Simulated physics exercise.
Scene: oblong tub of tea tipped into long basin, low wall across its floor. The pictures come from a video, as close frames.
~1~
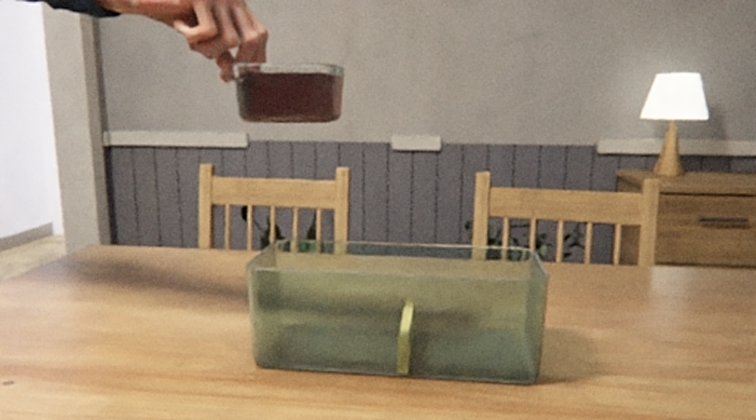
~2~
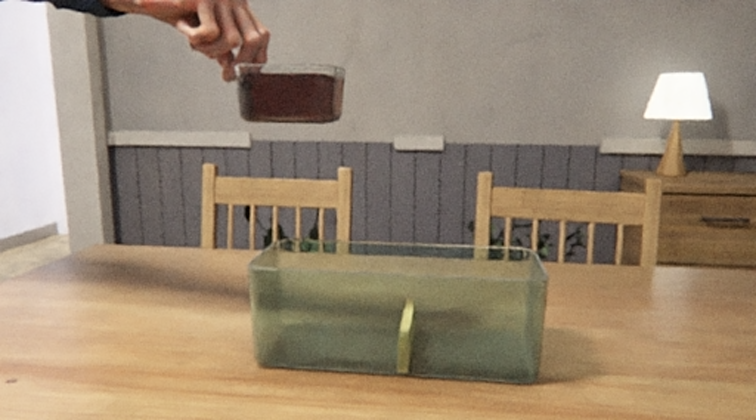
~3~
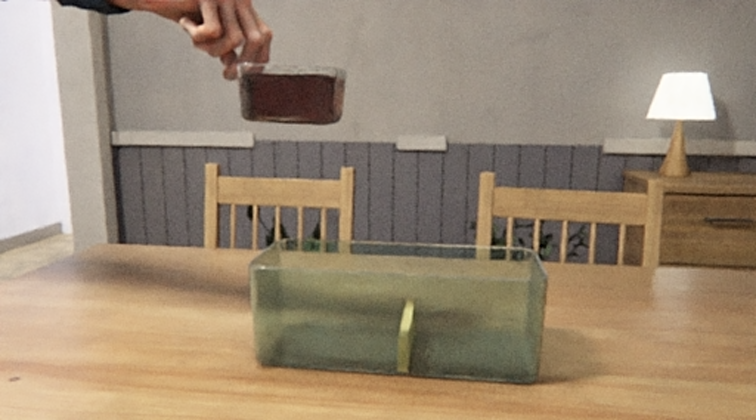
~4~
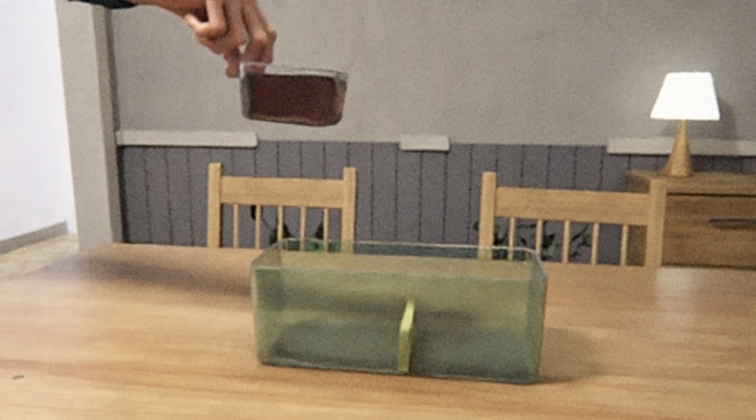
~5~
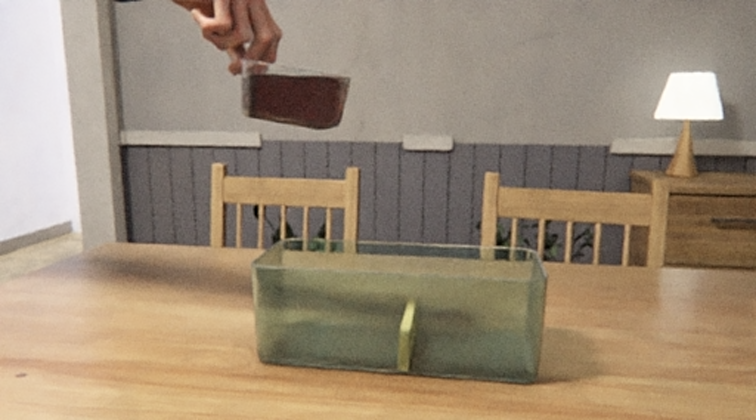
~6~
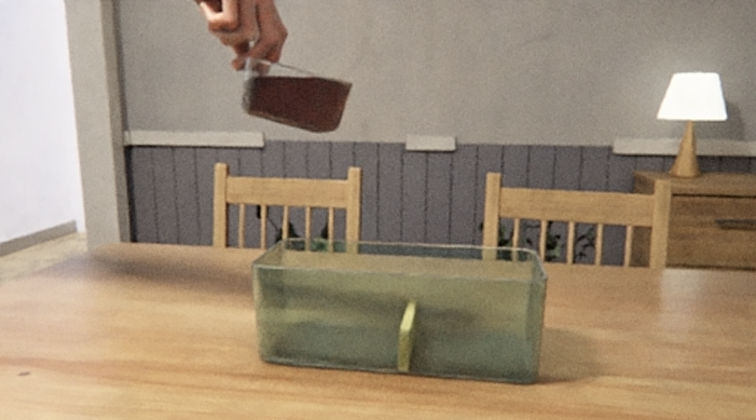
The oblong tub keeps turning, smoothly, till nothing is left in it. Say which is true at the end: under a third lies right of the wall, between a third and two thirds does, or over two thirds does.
Most likely the amount right of the wall will lie in the middle range, one third to two thirds.
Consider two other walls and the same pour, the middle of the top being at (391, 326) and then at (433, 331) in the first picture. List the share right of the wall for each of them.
70 % and 15 %, roughly.
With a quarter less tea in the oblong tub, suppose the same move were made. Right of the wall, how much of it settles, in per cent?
Best guess: Around 35 %.
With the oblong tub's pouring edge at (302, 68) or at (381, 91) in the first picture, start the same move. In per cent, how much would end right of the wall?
You'd get around 5 per cent and then around 80 per cent.
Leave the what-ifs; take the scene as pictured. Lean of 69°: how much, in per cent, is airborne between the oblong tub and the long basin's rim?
40 per cent.
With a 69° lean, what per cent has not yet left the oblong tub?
About 35 % remains.
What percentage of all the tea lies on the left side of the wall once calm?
It is close to 45 per cent.
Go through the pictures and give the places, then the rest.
In the first frame, it leans 0°; its right rim is at (339, 68); the tea meets the walls at (247, 76) and (338, 76); the long basin's rim runs from (262, 254) to (541, 265); the wall's top is at (407, 317).
In the second frame, it leans 1°; its right rim is at (340, 70); the tea meets the walls at (249, 76) and (339, 77).
In the third frame, it leans 2°; its right rim is at (341, 72); the tea meets the walls at (251, 77) and (340, 78).
In the fourth frame, it leans 5°; its right rim is at (343, 75); the tea meets the walls at (253, 77) and (342, 79).
In the fifth frame, it leans 9°; its right rim is at (345, 79); the tea meets the walls at (256, 78) and (344, 79).
In the sixth frame, it leans 14°; its right rim is at (347, 85); the tea meets the walls at (258, 80) and (347, 81).
A moment on, the oblong tub is tipped part way and 36 per cent is still to pour, 9 is left of the wall and 15 right of it.
Next, the oblong tub is tipped right over and 4 per cent is still to pour, 33 is left of the wall and 54 right of it.
Then the oblong tub is tipped right over and 0 per cent is still to pour, 43 is left of the wall and 55 right of it.
Later the oblong tub is tipped right over and 0 per cent is still to pour, 43 is left of the wall and 56 right of it.
At rest 43 per cent lies left of the wall, 56 right of it and 1 outside.
